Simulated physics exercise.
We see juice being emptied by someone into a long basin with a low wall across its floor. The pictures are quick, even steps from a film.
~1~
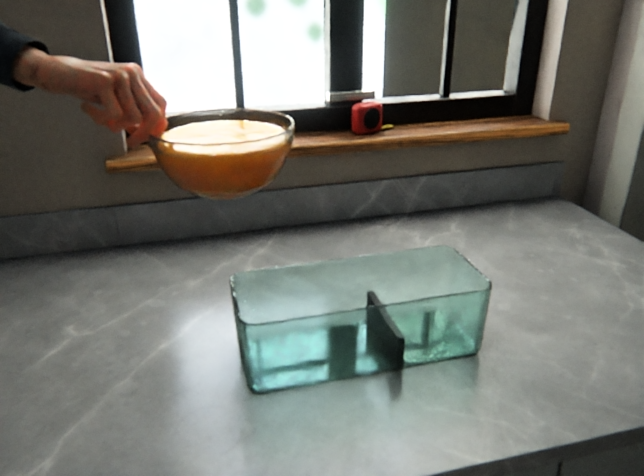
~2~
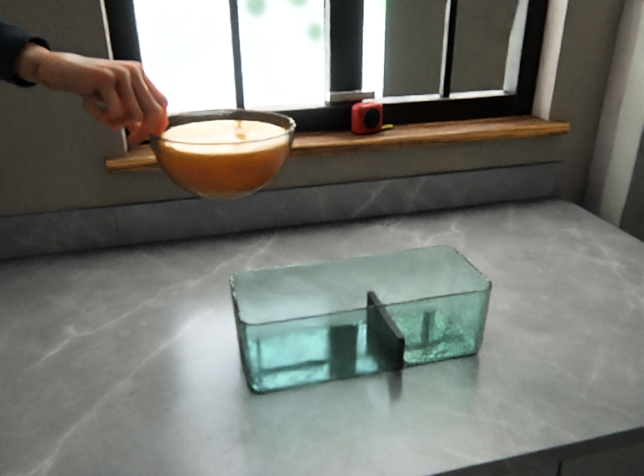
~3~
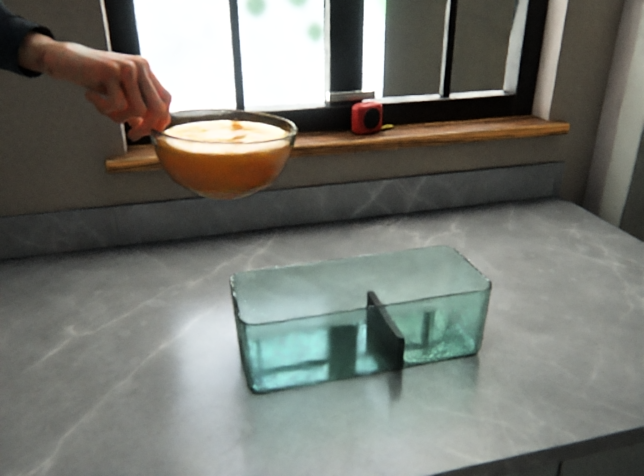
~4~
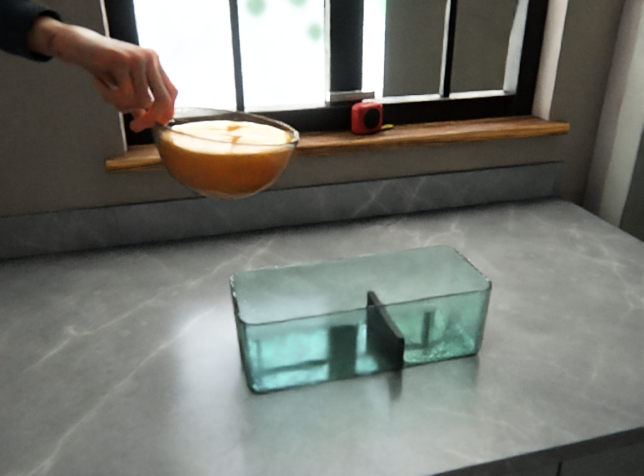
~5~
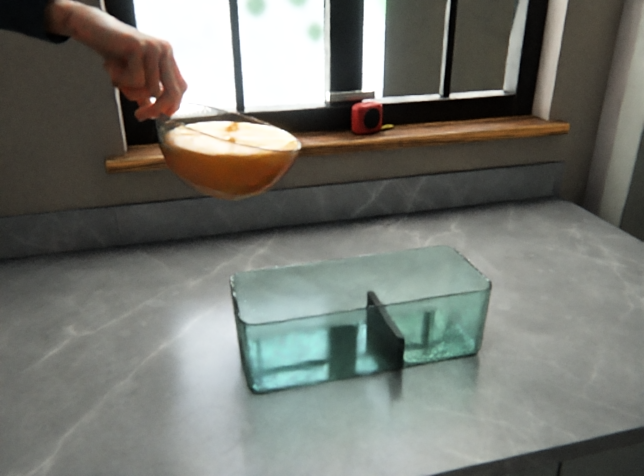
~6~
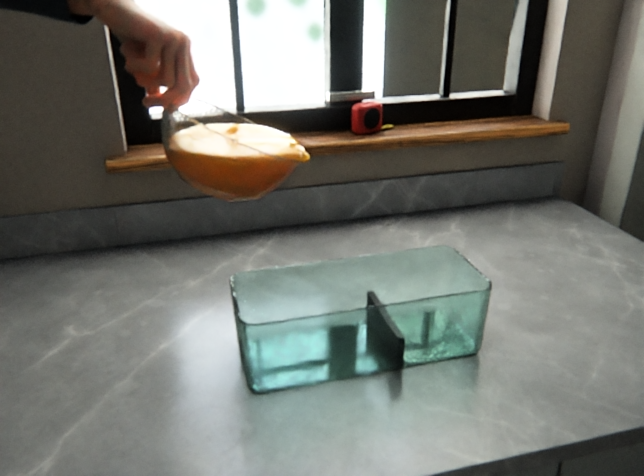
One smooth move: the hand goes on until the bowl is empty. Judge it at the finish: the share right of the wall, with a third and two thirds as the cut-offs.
At the finish, the right of the wall has under a third.
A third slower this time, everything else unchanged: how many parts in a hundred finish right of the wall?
It comes to 5 per cent or so.
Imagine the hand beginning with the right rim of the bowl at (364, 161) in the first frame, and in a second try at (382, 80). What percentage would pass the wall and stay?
First about 65, then 80 per cent.
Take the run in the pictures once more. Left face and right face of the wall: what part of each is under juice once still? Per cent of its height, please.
On the left 60 %, on the right 10 %.
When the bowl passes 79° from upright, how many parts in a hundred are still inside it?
Roughly 25 percent.
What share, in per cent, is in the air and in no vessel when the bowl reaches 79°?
I'd say some 50 per cent.
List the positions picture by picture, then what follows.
It leans 0°; its right rim is at (292, 121); the juice meets the walls at (152, 142) and (288, 130); the long basin's rim runs from (235, 299) to (472, 266); the wall's top is at (385, 314), in the first frame.
It leans 1°; its right rim is at (293, 123); the juice meets the walls at (153, 140) and (288, 131), in the second frame.
It leans 5°; its right rim is at (294, 127); the juice meets the walls at (155, 139) and (289, 133), in the third frame.
It leans 11°; its right rim is at (296, 134); the juice meets the walls at (157, 137) and (292, 135), in the fourth frame.
It leans 18°; its right rim is at (298, 143); the juice meets the walls at (162, 138) and (297, 137), in the fifth frame.
It leans 27°; its right rim is at (298, 155); the juice meets the walls at (166, 140) and (297, 147); 5 per cent is over the edge, in the sixth frame.
A moment on, the bowl is tipped on its side and 27 per cent is still to pour, 22 is left of the wall and 0 right of it.
Next, the bowl is tipped on its side and 2 per cent is still to pour, 82 is left of the wall and 1 right of it.
Then the bowl is tipped on its side and 0 per cent is still to pour, 90 is left of the wall and 5 right of it.
Later the bowl is tipped on its side and 0 per cent is still to pour, 89 is left of the wall and 6 right of it.
At rest 89 per cent lies left of the wall, 6 right of it and 5 outside.
